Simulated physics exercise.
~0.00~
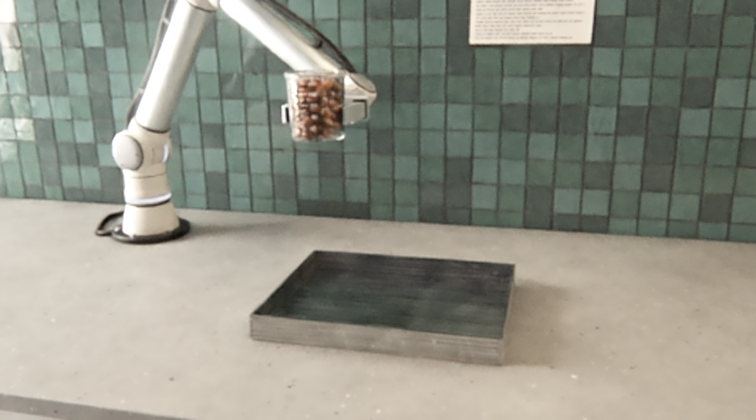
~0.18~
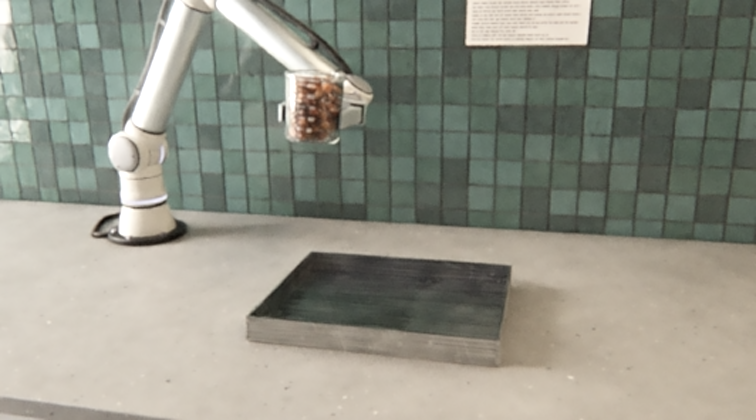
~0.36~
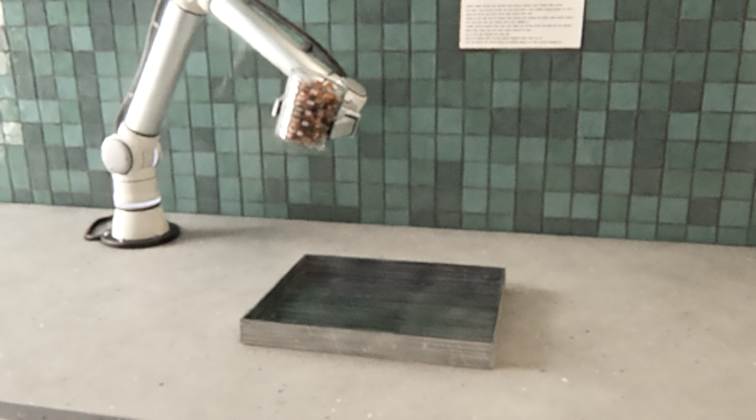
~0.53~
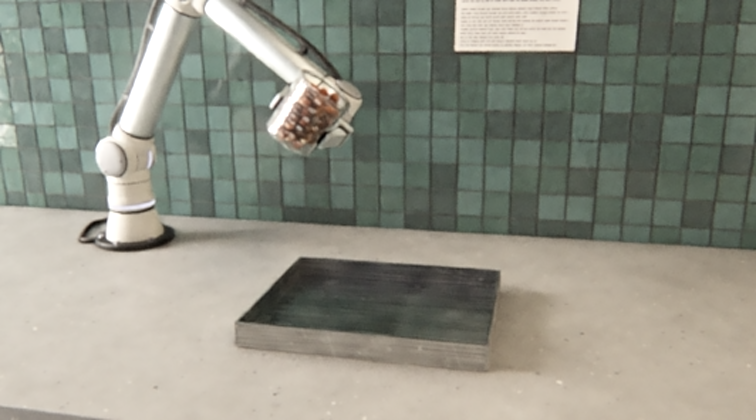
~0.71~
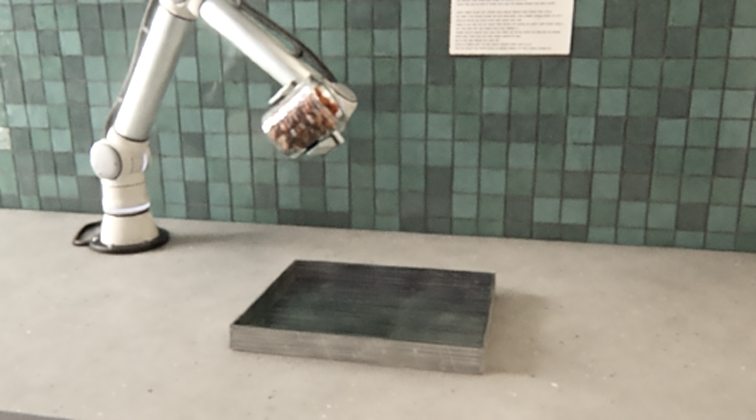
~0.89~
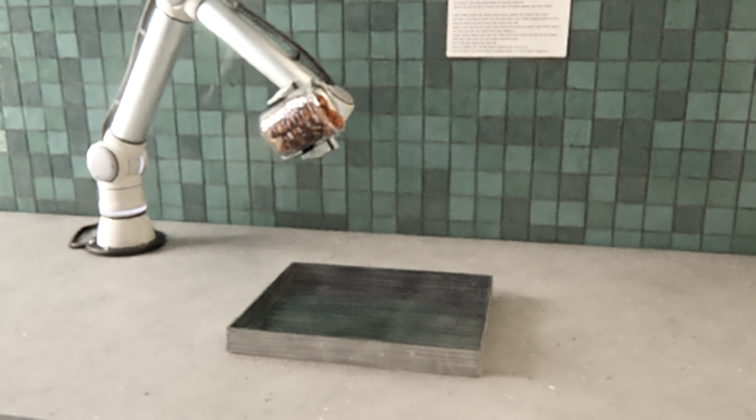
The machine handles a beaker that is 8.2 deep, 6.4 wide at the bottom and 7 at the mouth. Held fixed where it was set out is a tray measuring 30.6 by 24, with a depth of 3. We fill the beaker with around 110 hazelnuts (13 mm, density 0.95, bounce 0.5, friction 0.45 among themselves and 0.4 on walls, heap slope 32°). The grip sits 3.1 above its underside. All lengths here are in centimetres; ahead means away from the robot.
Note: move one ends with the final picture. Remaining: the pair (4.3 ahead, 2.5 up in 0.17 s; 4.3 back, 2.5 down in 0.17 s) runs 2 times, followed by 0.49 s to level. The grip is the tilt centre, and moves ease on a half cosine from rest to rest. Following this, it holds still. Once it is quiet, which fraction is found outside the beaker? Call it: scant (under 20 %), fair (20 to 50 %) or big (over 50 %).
Fair; 20 to 50 %.
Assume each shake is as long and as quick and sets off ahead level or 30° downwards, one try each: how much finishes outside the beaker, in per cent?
25 and 0 %.
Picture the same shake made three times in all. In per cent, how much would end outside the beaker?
35 per cent.
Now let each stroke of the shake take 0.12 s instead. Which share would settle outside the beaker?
Roughly 60 percent would.
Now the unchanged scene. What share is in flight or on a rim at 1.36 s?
2 per cent.
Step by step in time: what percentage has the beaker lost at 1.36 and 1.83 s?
Estimates in order: Close to 15, close to 30.
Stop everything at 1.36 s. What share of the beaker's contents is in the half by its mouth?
About 50 per cent.
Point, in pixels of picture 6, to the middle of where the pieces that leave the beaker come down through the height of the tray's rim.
Check roughly (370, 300) in the last picture.
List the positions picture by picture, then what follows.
The first picture shows the beaker middle at (317, 106), level; upper third of the load around (316, 89), from x 295 to 340, top at y 80; 114 in the beaker.
The second picture shows the beaker middle at (314, 108), tilted 6° forward; upper third of the load around (313, 91), from x 295 to 335, top at y 80.
The third picture shows the beaker middle at (310, 111), tilted 20° forward; upper third of the load around (310, 94), from x 285 to 335, top at y 80.
The fourth picture shows the beaker middle at (307, 115), tilted 39° forward; upper third of the load around (309, 101), from x 280 to 335, top at y 85.
The fifth picture shows the beaker middle at (303, 119), tilted 53° forward; upper third of the load around (308, 106), from x 270 to 335, top at y 90.
The sixth picture shows the beaker middle at (301, 122), tilted 59° forward; upper third of the load around (305, 111), from x 270 to 340, top at y 100; 114 in the beaker.
After 1.36 s, tilted 59° forward, highest piece 31 above the table; 98 in the beaker, 14 in the tray, 2 in flight or on a rim.
After 1.83 s, tilted 27° forward, highest piece 30 above the table; 82 in the beaker, 27 in the tray, 2 on the table or floor, 3 in flight or on a rim.
After 2.26 s, level, highest piece 30 above the table; 82 in the beaker, 30 in the tray, 2 on the table or floor.
After 3.31 s, level, highest piece 30 above the table; 82 in the beaker, 30 in the tray, 2 on the table or floor.
In the end, 82 in the beaker, 30 in the tray, 2 on the table or floor. That is 28 % outside the beaker.
